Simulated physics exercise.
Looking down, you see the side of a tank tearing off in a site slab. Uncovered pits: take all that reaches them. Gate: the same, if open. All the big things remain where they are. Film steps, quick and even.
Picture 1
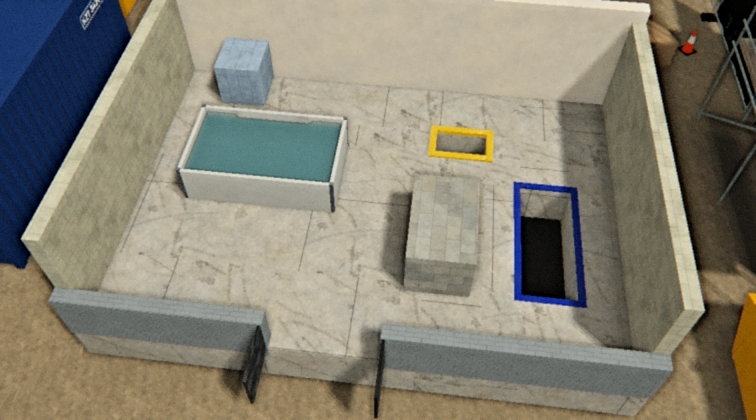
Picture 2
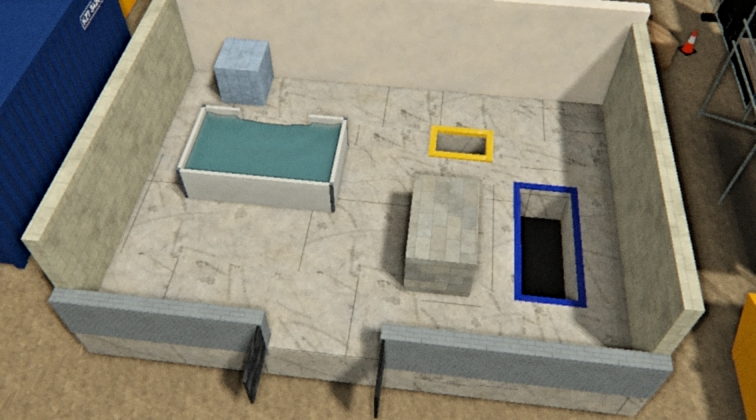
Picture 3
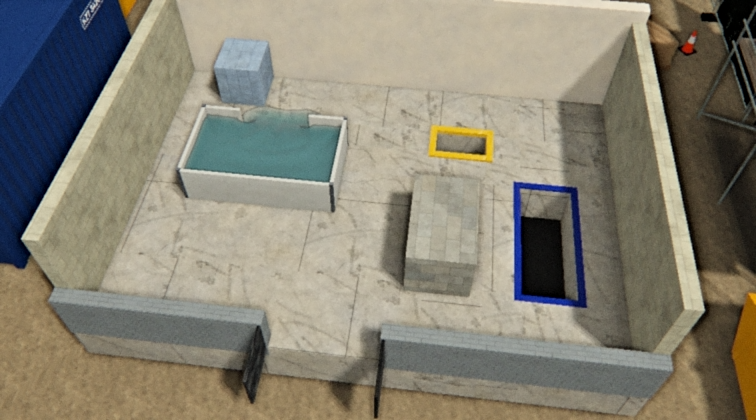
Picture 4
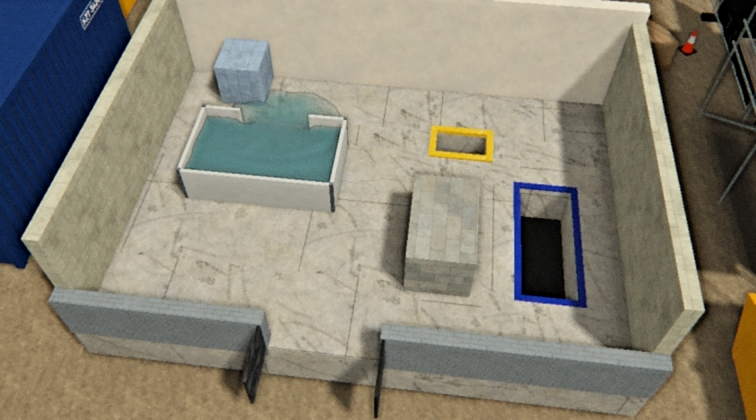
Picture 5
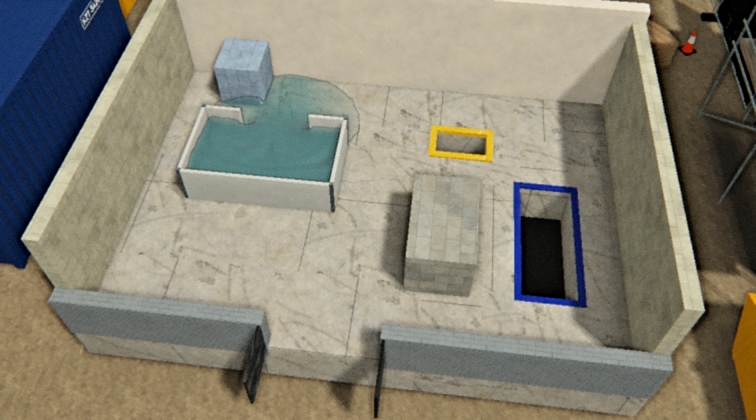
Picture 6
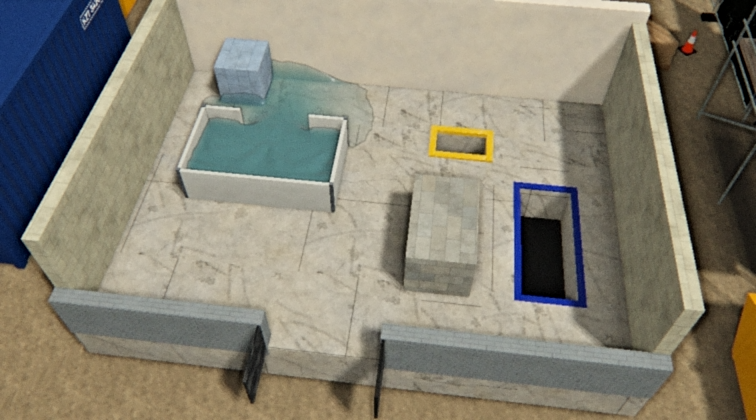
Teal water sat still in a white open tank until the middle of its far side gave way, then poured out through the gap and spread across the pale floor, around the blue-grey block and rightward.
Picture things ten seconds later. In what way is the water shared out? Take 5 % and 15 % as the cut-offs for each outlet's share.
In the end, the gate ends up with less than 5 %, the yellow pit ends up with 5 to 15 %, the blue pit ends up with more than 15 %.
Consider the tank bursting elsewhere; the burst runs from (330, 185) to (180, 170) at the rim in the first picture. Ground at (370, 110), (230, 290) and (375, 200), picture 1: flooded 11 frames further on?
The first would be still unwetted, the second drenched and the third still unwetted.
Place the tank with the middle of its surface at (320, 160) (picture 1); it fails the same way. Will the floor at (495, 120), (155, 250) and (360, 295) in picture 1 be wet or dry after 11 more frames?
Looking at all three, I'd call them swamped, bone dry, bone dry.
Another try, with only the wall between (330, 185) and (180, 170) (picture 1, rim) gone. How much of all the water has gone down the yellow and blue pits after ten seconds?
In percent: Yellow 0, blue 8.
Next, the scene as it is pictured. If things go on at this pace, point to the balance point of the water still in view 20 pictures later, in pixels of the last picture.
Centre of the water: Near (329, 137).
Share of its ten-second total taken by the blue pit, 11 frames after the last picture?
Share at that point: Roughly 0 %.
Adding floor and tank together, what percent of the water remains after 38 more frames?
My figure is close to 86 percent.
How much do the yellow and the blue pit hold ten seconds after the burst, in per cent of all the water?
About 10 percent for the first and about 18 percent for the second.
A moment on, water covers 15 % of the floor; the gate 0 %, the yellow pit 0 %, the blue pit 0 %.
Next, water covers 25 % of the floor; the gate 0 %, the yellow pit 0 %, the blue pit 0 %.
Then, water covers 50 % of the floor; the gate 0 %, the yellow pit 4 %, the blue pit 0 %.
Later, water covers 65 % of the floor; the gate 0 %, the yellow pit 8 %, the blue pit 6 %.
In the end, water covers 90 % of the floor; the gate 0 %, the yellow pit 9 %, the blue pit 19 %.
